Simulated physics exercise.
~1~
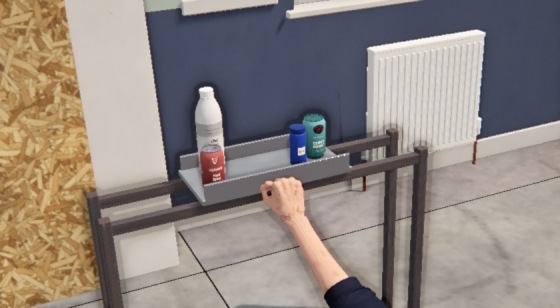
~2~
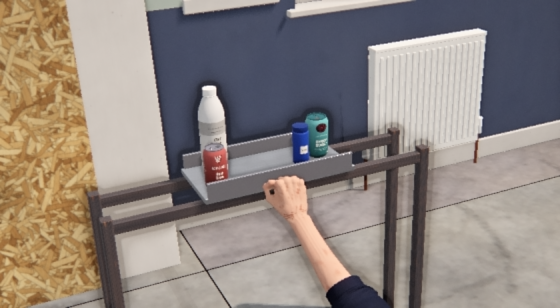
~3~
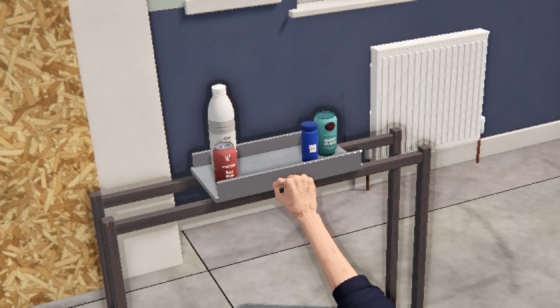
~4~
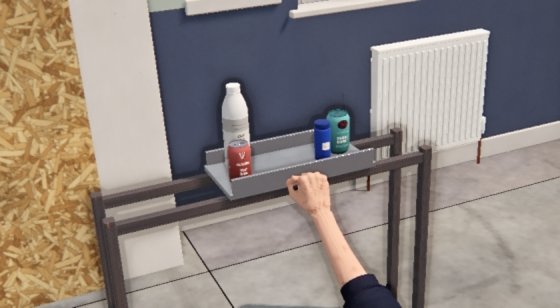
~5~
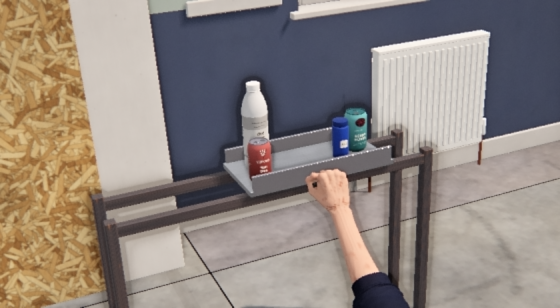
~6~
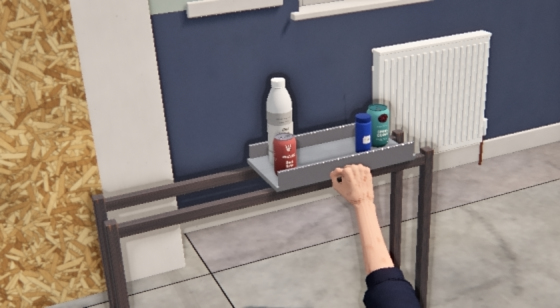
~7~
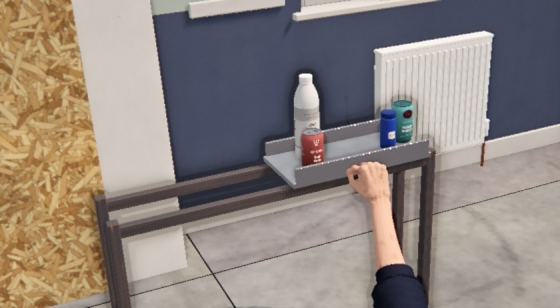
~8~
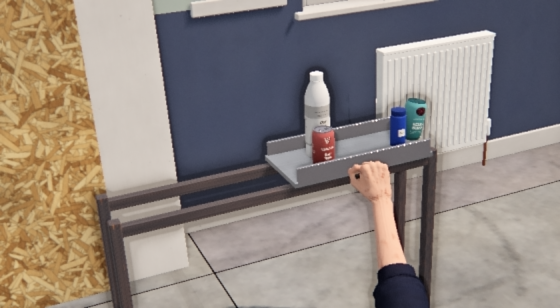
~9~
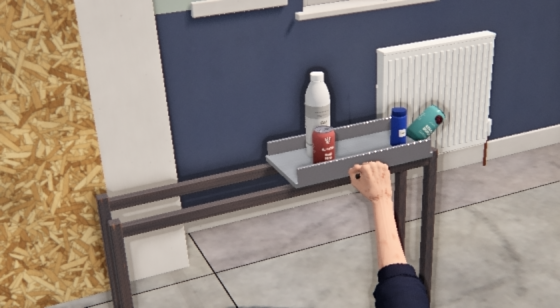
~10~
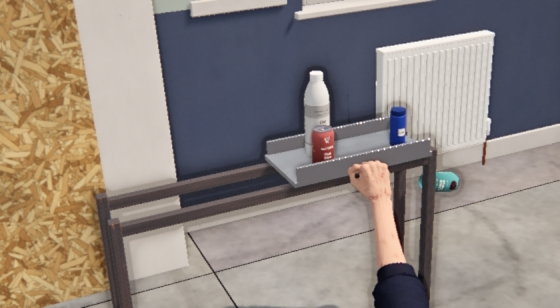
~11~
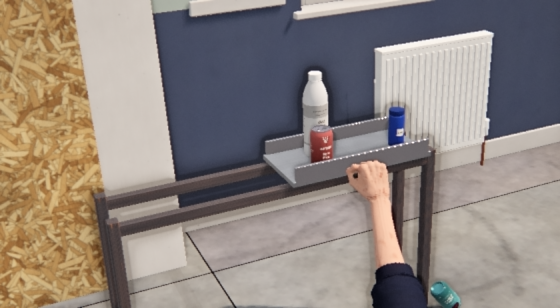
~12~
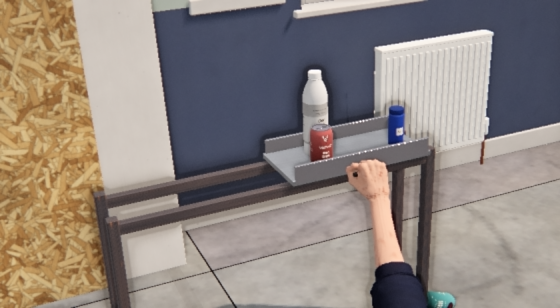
Room with navy wall, hand sliding a grey tray of four containers right along rails until it stops and the turquoise can topples off onto the floor.
